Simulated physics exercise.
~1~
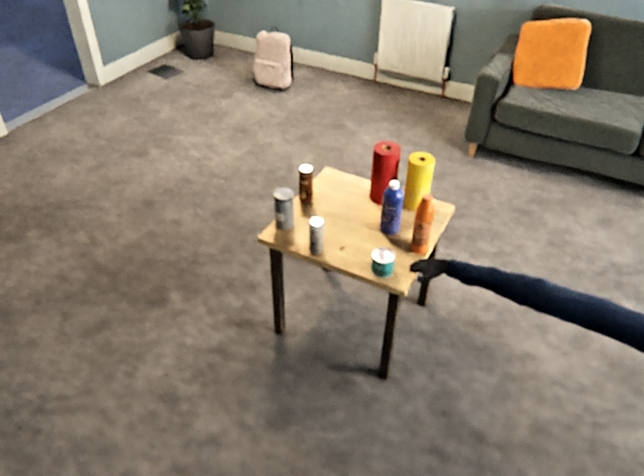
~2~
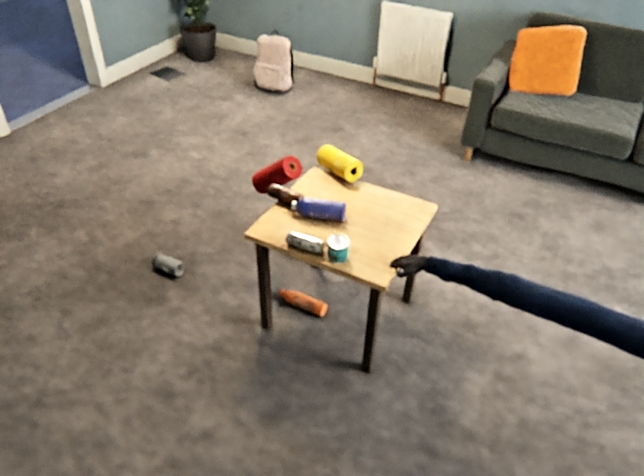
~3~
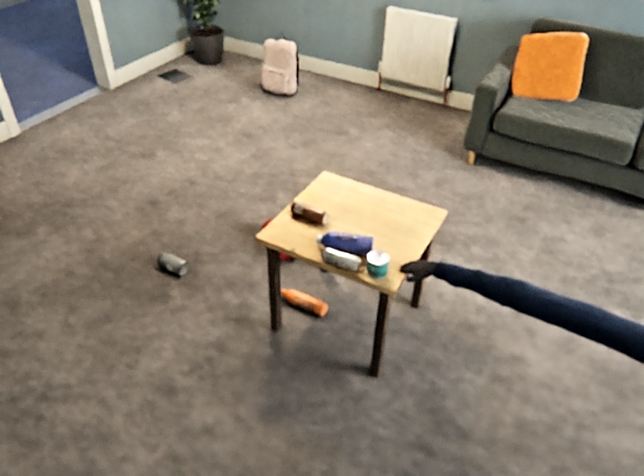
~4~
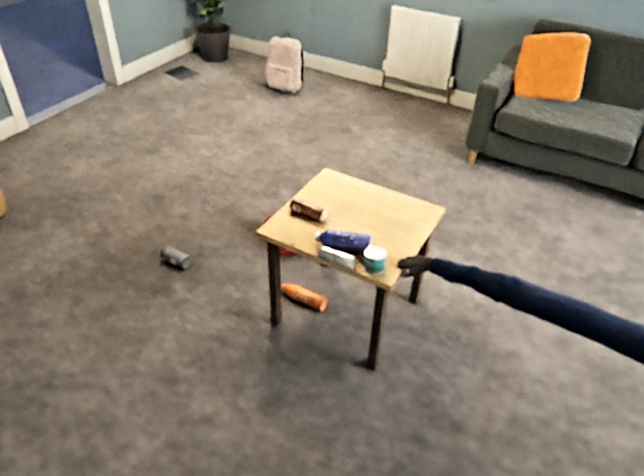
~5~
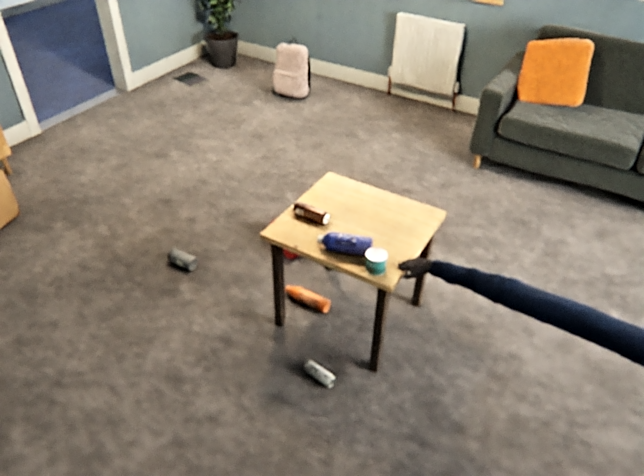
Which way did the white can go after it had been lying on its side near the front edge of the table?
It moved down, dropping off the near edge of the table and ending up on the carpet in front.
